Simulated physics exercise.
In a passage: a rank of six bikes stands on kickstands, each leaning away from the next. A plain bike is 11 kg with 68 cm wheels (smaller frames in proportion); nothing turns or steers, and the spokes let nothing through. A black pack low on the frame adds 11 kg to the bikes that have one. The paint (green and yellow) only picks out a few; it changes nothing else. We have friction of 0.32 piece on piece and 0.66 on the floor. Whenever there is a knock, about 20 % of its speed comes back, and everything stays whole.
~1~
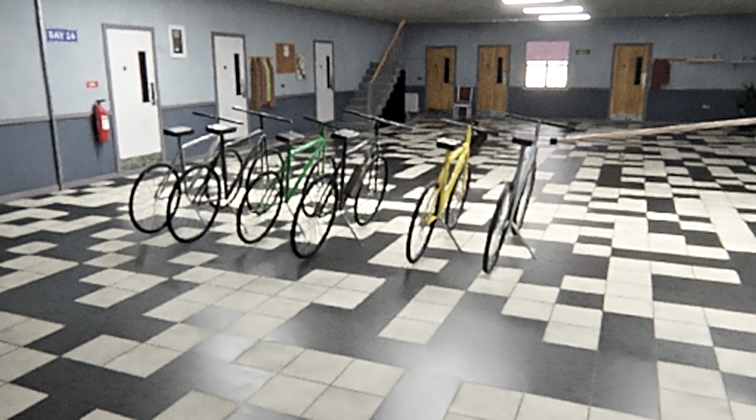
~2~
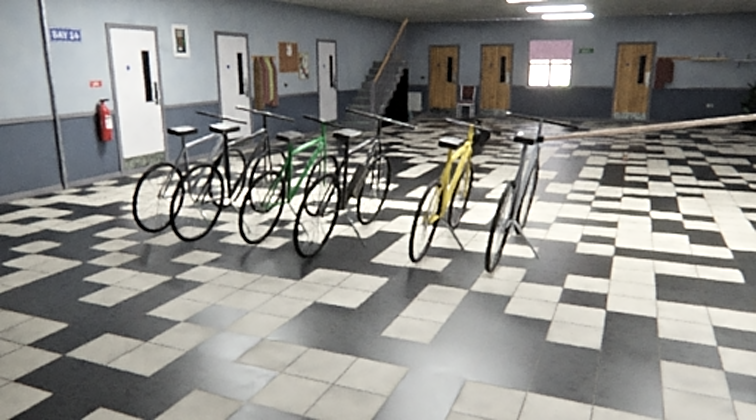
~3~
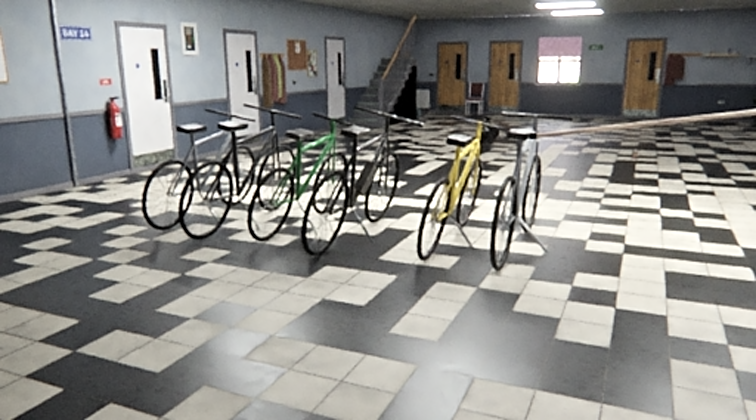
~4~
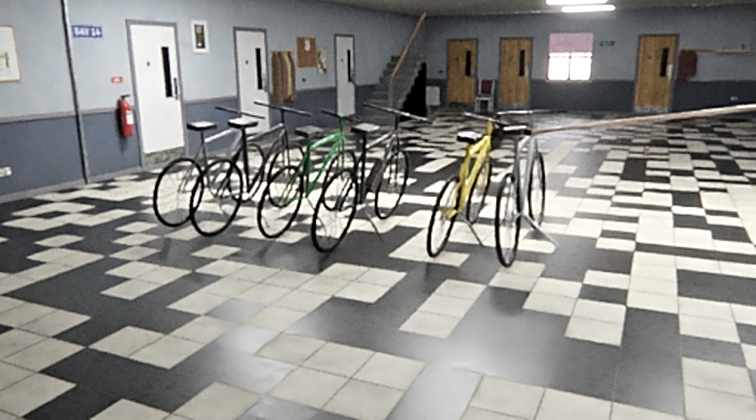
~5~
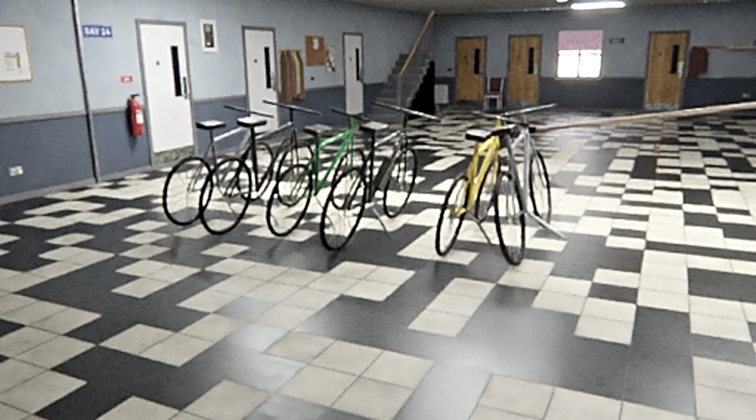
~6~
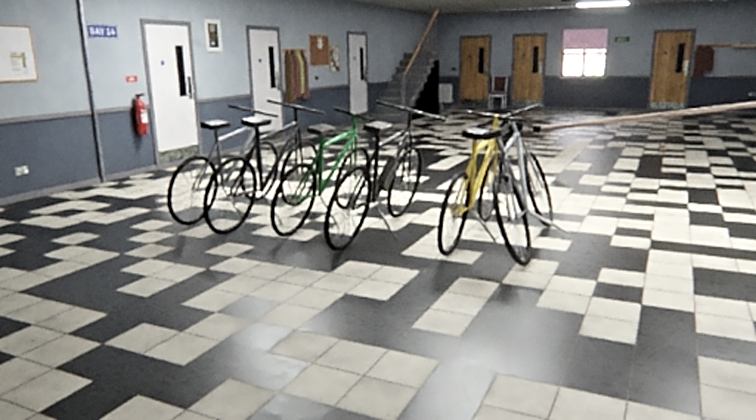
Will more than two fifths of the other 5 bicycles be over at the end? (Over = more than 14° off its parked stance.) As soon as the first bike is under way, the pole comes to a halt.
No.
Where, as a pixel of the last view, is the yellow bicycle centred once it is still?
I'd point at about (421, 186).
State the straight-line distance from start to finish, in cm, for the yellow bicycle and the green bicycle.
For yellow it's 60 cm, and for green it's 0 cm.
Then, 0.55 s past the last view, 1 of the 5 other bicycles over; yellow bicycle 26° from how it stood.
Then, 0.79 s past the last view, 1 of the 5 other bicycles over; yellow bicycle 54° from how it stood.
In the end, 1 of the 5 other bicycles over; yellow bicycle 54° from how it stood; green bicycle unmoved. That is 20 per cent. Four left standing. From the last view, middles, yellow bicycle near (421, 186), green bicycle near (331, 169).
